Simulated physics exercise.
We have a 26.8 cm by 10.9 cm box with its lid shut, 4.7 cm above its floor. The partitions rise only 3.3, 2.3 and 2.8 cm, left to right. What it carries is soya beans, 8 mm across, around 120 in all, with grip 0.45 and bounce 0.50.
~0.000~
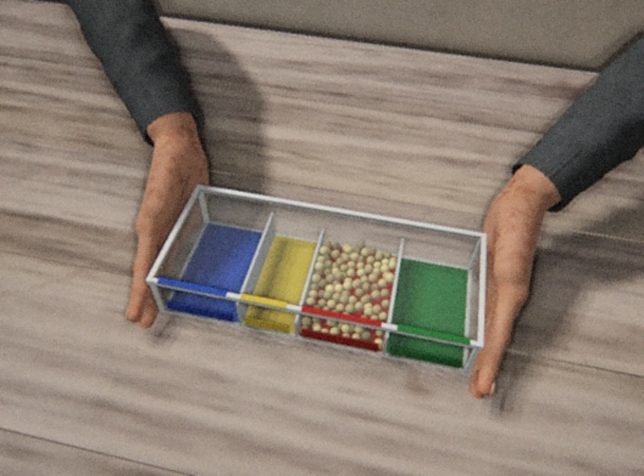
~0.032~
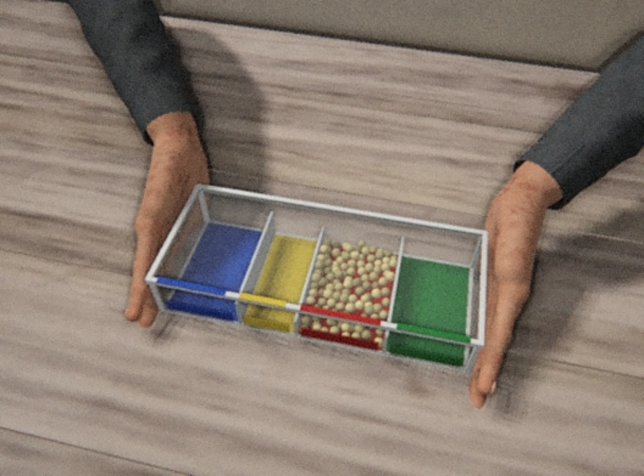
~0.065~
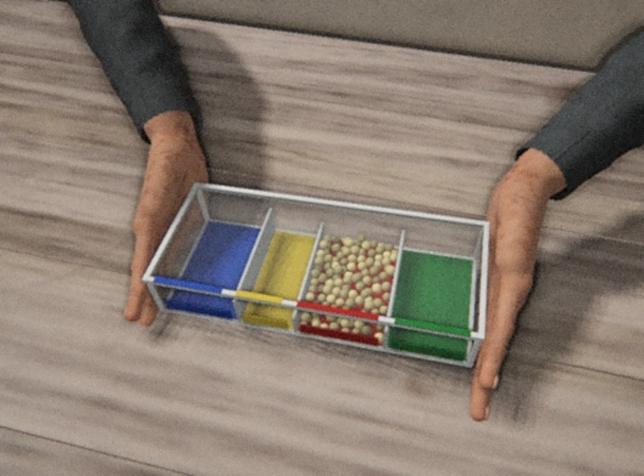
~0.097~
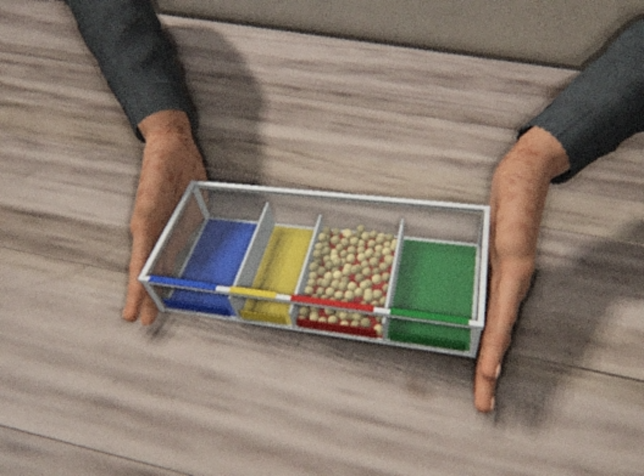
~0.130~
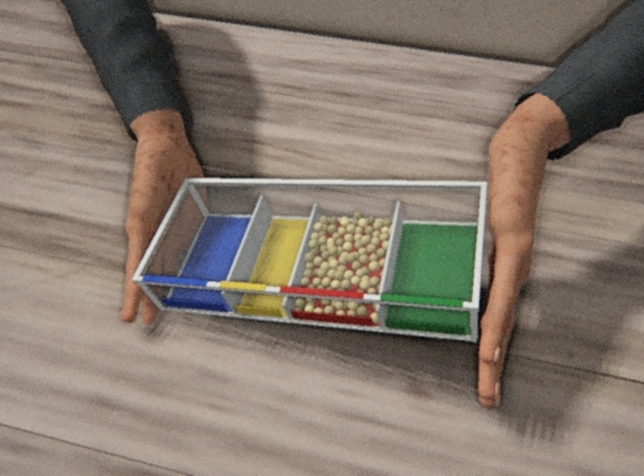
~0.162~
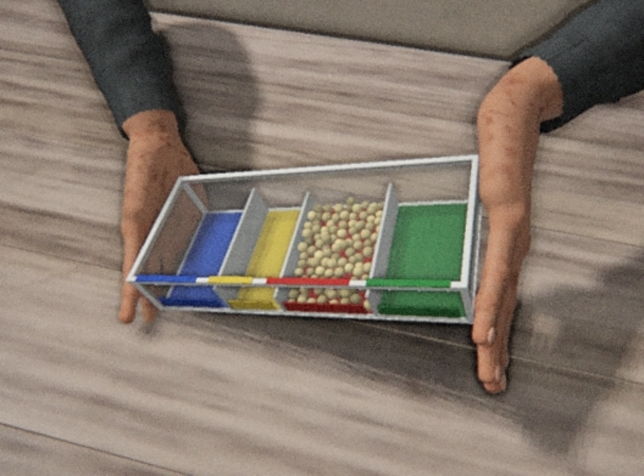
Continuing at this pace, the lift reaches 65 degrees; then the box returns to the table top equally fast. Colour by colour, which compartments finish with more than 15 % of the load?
Red: Yes, blue: No, green: No, yellow: Yes.
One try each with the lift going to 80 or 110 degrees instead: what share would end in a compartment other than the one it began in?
85 and 100 %.
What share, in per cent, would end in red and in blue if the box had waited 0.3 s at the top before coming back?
Final amounts would be red 70% and blue 5%.
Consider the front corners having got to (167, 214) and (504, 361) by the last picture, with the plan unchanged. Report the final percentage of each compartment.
In the end red holds 80 %, blue holds 0 %, green holds 20 % and yellow holds 0 %.
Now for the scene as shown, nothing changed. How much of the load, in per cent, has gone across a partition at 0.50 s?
Near 10 in a hundred.
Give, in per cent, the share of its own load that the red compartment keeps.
Share retained: Approx. 60 %.
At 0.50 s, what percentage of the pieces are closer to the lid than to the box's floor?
Close to 20 in a hundred.
Then, at 0.50 s, tilt 64 degrees; red 90 %, yellow 5 %.
After 0.73 s, tilt 25 degrees; red 60 %, blue 10 %, yellow 30 %.
After 1.07 s, tilt 0 degrees; red 60 %, blue 10 %, yellow 30 %.
In the end, at 1.7 s, red 60 %, blue 10 %, green 0 %, yellow 30 %.
